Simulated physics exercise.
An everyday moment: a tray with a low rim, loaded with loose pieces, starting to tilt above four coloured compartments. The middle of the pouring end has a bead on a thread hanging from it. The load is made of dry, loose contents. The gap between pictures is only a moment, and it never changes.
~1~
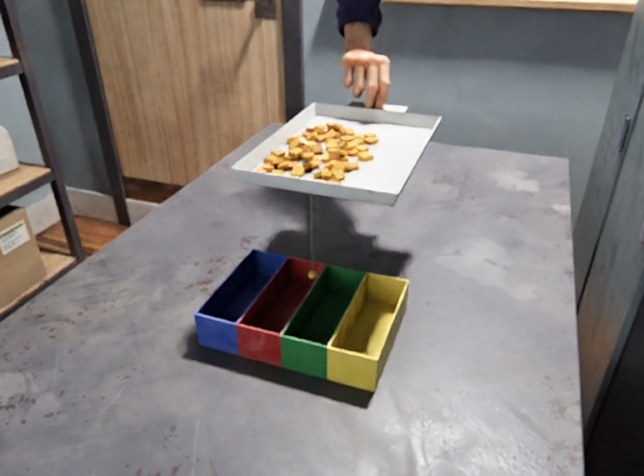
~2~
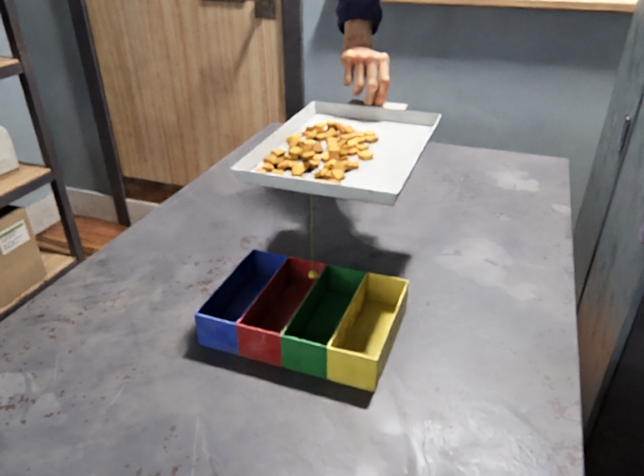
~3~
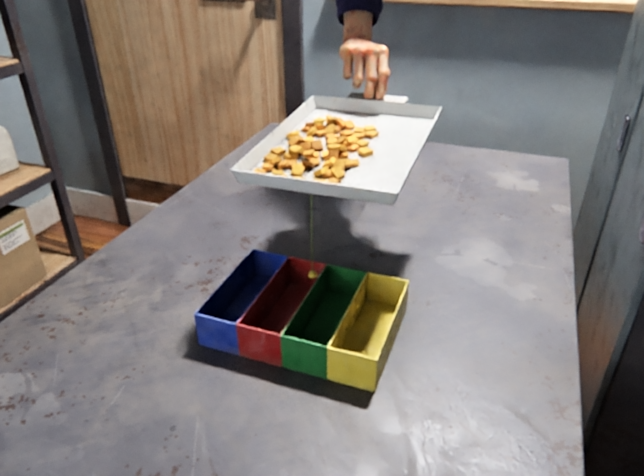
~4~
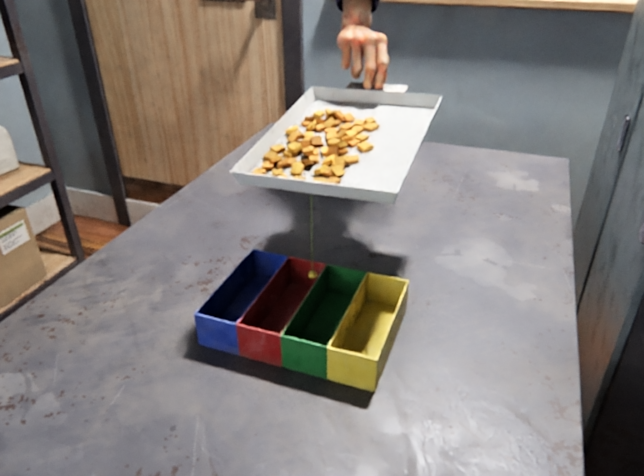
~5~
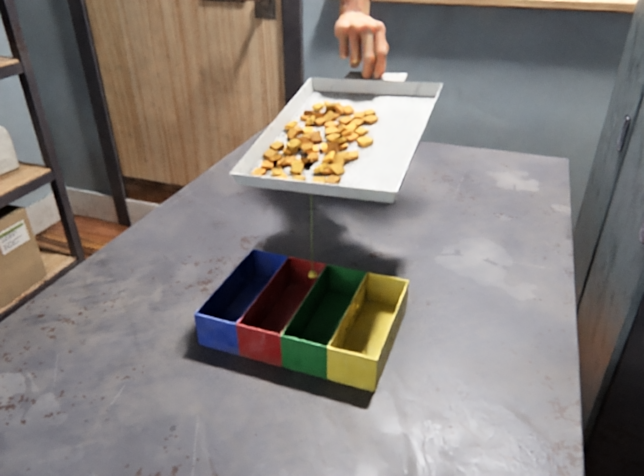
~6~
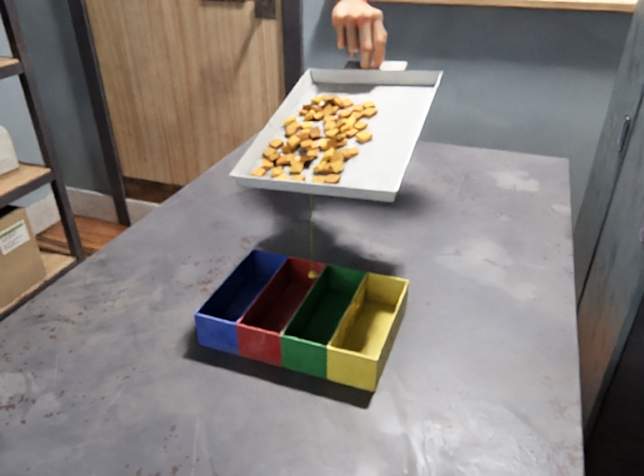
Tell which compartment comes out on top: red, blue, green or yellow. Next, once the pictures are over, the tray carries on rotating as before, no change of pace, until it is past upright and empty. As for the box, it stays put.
It is blue that comes out on top.
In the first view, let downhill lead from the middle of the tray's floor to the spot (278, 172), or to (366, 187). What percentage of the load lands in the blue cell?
For the first it's near 80 %, for the second near 0 %.
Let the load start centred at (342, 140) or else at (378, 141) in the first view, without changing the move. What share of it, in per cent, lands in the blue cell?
Respectively 50 and 30 per cent.
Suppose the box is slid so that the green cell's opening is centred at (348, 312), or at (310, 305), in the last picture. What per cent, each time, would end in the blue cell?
40 % and 50 %.
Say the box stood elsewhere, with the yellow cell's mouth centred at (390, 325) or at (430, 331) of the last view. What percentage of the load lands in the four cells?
Some 60 percent, followed by some 20 percent.
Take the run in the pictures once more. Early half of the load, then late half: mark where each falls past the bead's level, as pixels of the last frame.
First part (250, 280), rest (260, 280).
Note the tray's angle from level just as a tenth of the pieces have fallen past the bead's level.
About 80°.
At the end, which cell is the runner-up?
The red cell.
Shortly afterwards, tray tipped steeply; the whole lot on the tray.
Next, tray tipped right over; the bulk on the tray; a little in the blue cell; only a few in the red cell; only a few falling or outside the box.
Some moments later, tray tipped past a quarter turn; near half in the blue cell; near a quarter in the red cell; a little in the green cell; a little falling or outside the box.
In the end, tray tipped past a quarter turn; near half in the blue cell; near a quarter in the red cell; a little in the green cell; none at all in the yellow cell; a little outside the box.
